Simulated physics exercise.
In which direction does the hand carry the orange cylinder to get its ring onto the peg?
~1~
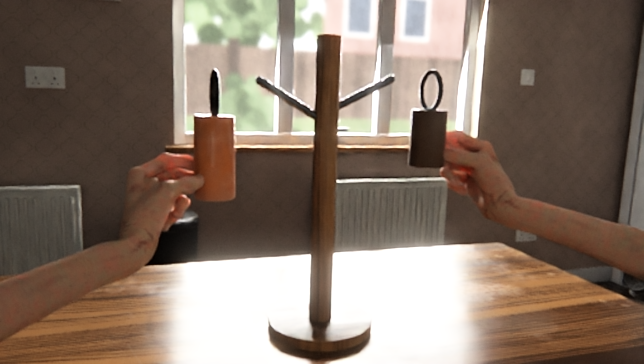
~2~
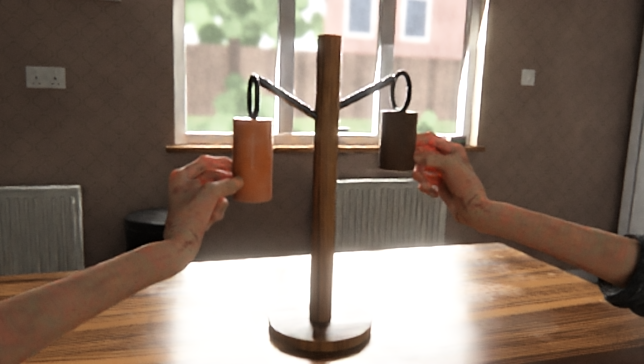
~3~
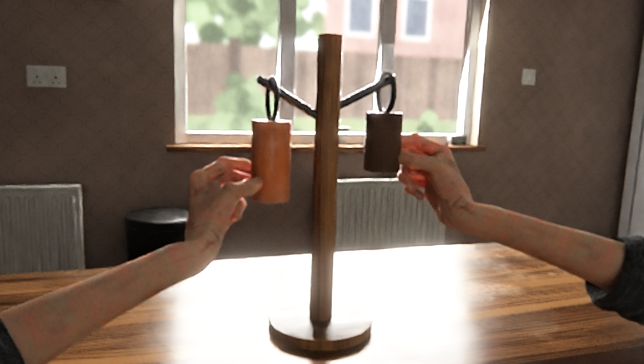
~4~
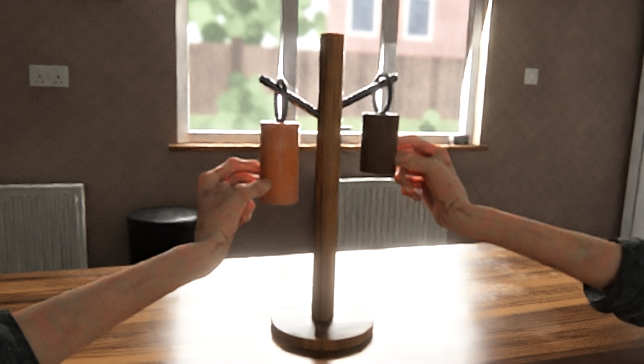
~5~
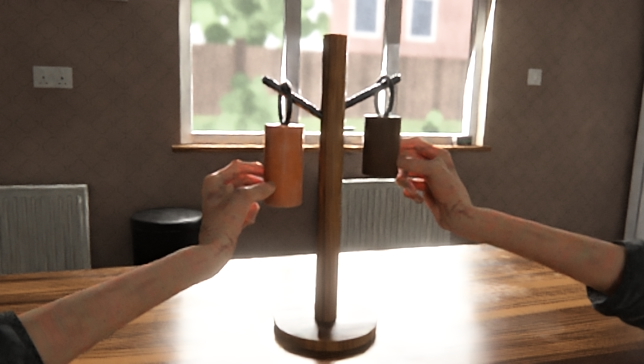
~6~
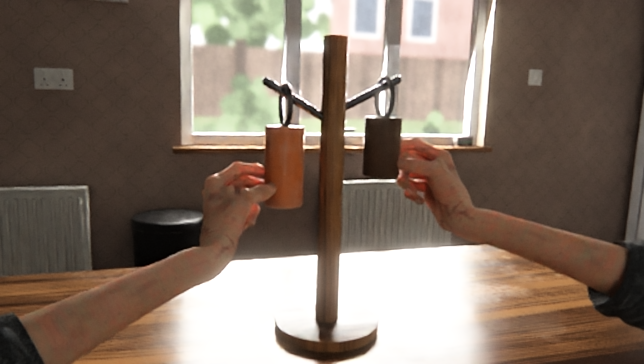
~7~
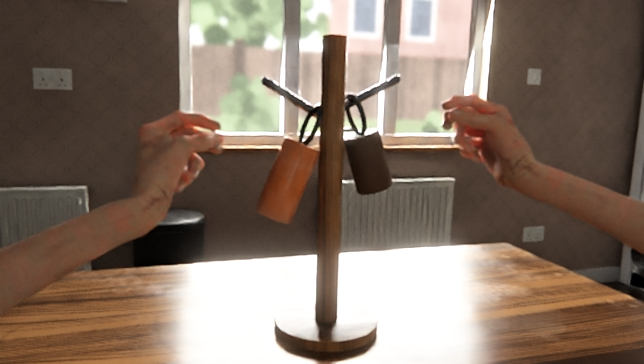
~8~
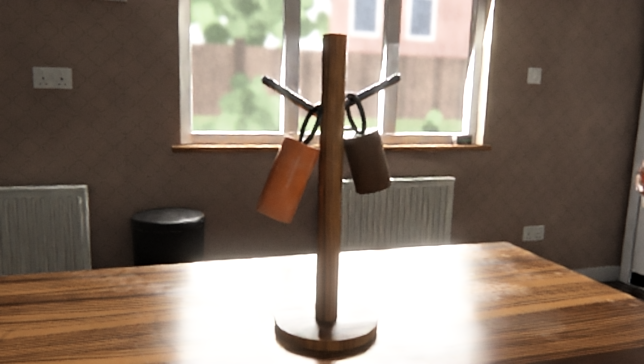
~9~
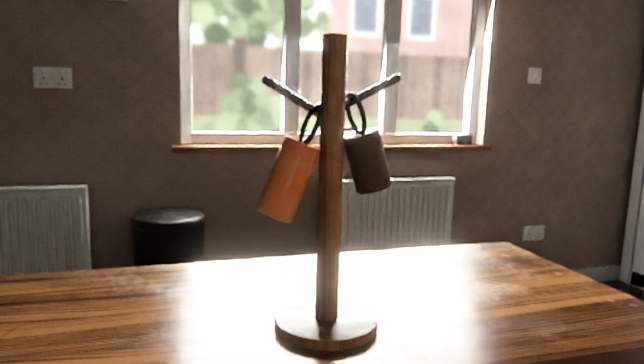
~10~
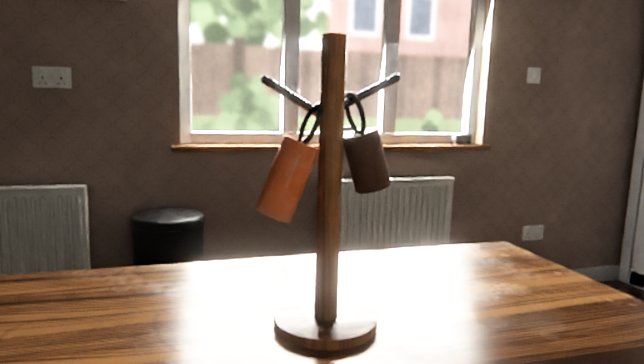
The hand carries the orange cylinder to the right, toward the post of the stand.
